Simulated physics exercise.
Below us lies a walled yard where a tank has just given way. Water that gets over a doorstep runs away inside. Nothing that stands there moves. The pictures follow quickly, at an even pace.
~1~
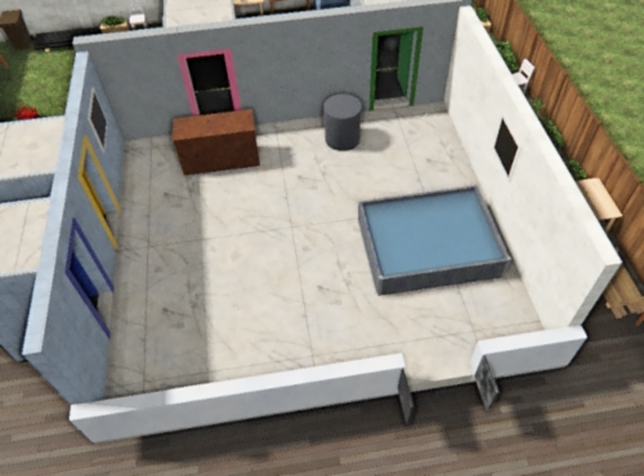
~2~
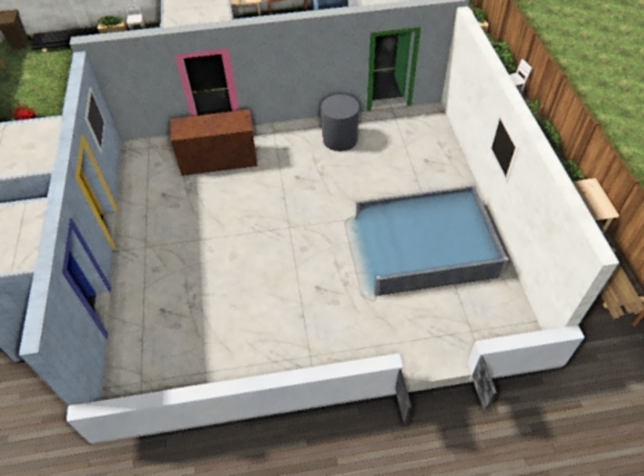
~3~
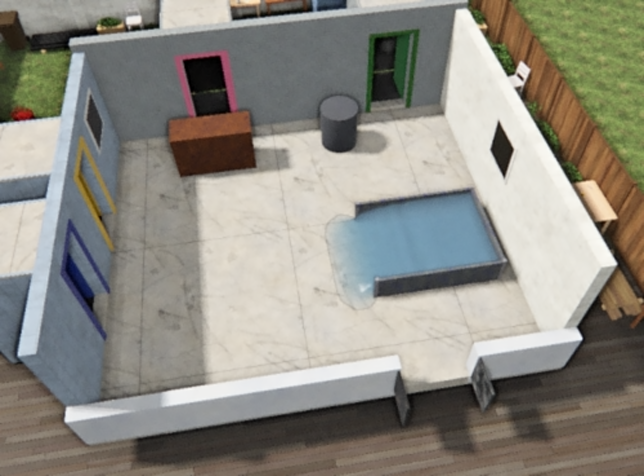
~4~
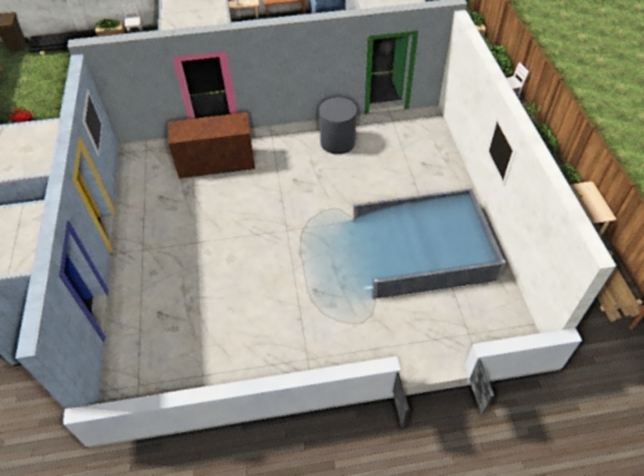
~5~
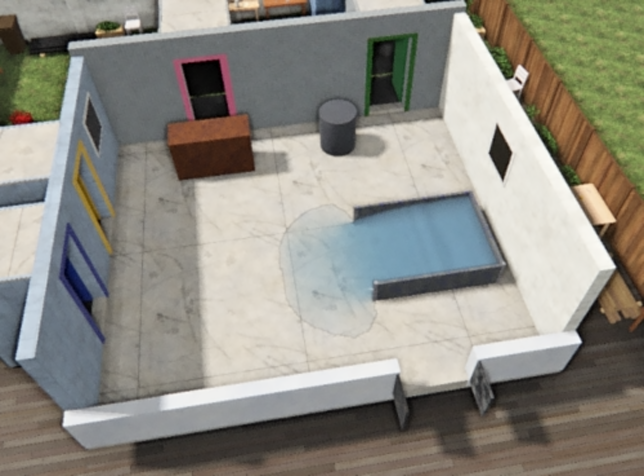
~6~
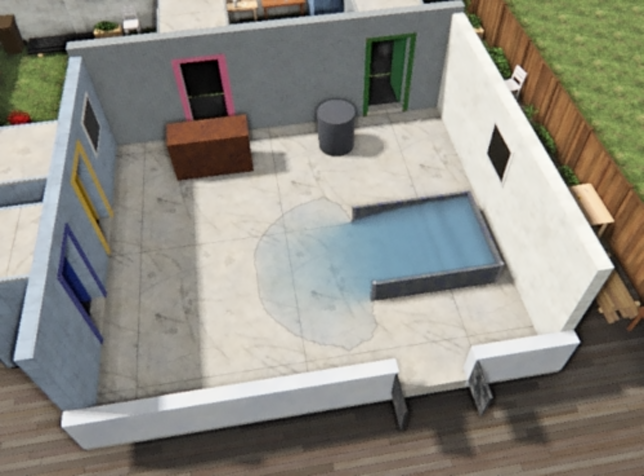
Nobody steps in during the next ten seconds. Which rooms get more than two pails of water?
The green door holds within the limit; the pink door holds within the limit; the blue door floods; the yellow door floods.
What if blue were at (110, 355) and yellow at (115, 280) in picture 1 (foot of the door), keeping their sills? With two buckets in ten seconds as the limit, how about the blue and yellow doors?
My reading: Blue door is over, yellow door floods.
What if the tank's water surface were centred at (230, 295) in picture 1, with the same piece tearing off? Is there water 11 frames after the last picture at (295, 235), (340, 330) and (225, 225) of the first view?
One after the other: Not flooded, not flooded, dry.
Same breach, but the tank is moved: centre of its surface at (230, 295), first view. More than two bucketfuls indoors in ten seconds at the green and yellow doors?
My reading: The green one holds; the yellow one takes less.
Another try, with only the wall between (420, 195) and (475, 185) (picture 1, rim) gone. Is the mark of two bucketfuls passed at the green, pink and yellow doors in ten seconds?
My reading: Green takes more, pink keeps below it, yellow is under.
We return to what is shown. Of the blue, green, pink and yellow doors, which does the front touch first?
I say the blue one.
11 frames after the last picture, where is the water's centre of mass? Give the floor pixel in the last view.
Close to (329, 268).
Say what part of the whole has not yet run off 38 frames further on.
I make it 92 per cent.
A moment on, water covers 25 % of the floor; the green door not reached, the pink door not reached, the blue door not reached, the yellow door not reached.
Next, water covers 45 % of the floor; the green door not reached, the pink door not reached, the blue door wet at the sill, nothing in, the yellow door not reached.
Then, water covers 55 % of the floor; the green door not reached, the pink door not reached, the blue door over two buckets in, the yellow door under two buckets in.
Later, water covers 60 % of the floor; the green door not reached, the pink door wet at the sill, nothing in, the blue door far over two buckets in, the yellow door over two buckets in.
In the end, water covers 80 % of the floor; the green door wet at the sill, nothing in, the pink door wet at the sill, nothing in, the blue door far over two buckets in, the yellow door over two buckets in.
